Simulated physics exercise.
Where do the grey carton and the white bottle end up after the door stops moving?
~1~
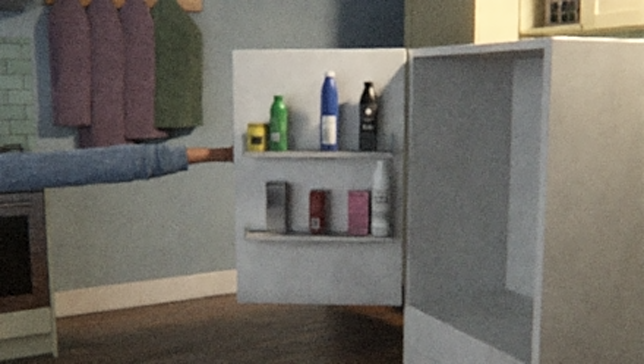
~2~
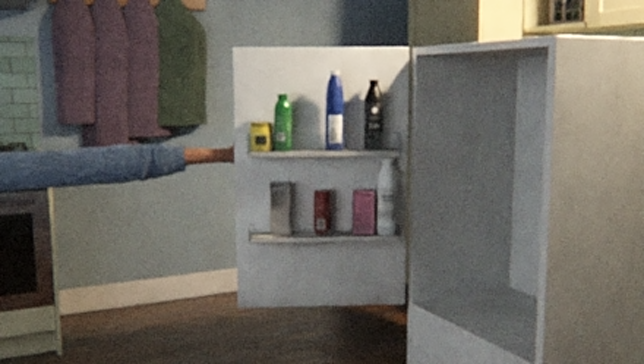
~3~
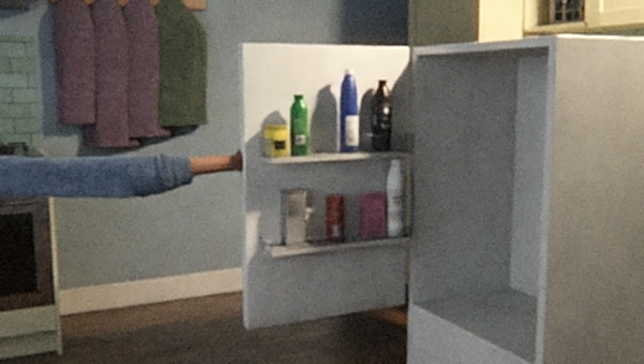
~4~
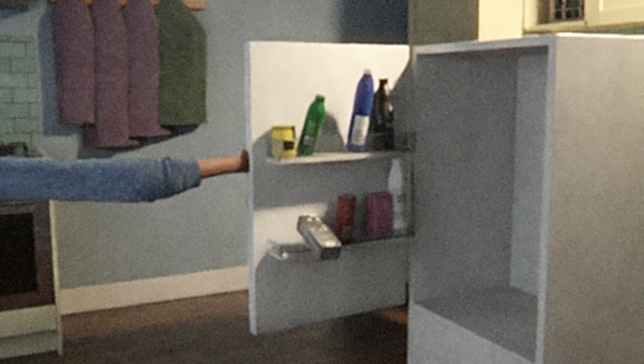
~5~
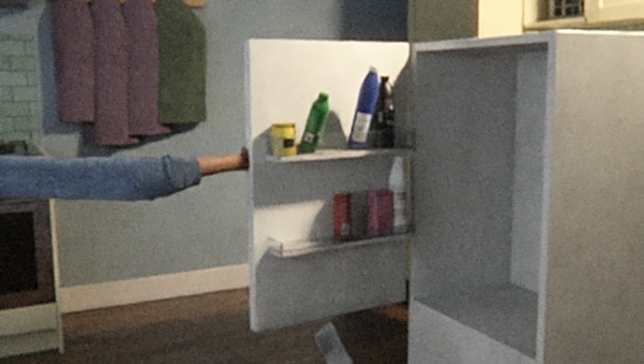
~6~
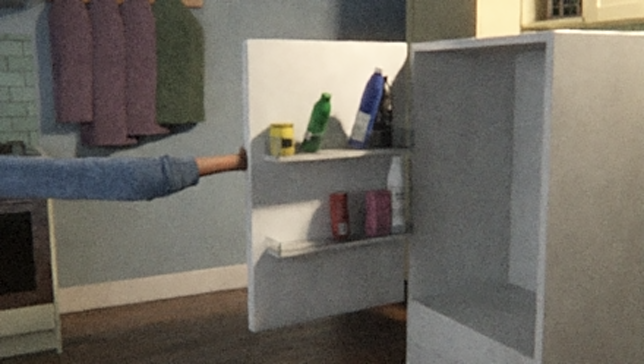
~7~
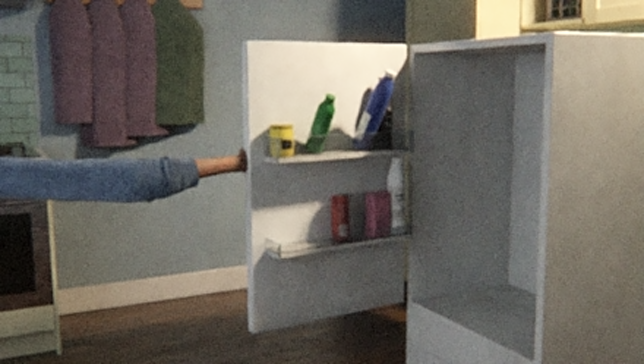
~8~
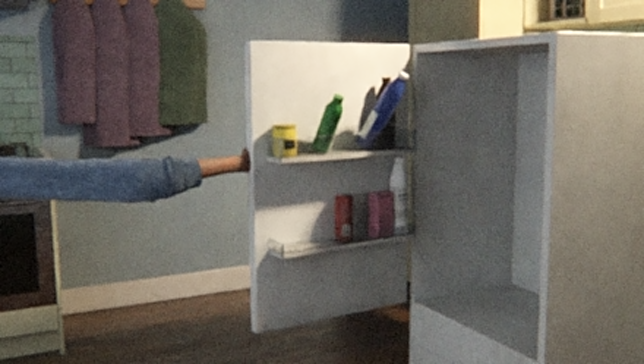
The grey carton falls out of the door rack, while the white bottle stays in the lower rack.
In a kitchen, a hand swings a fridge door slightly, tipping bottles and dropping a grey carton.
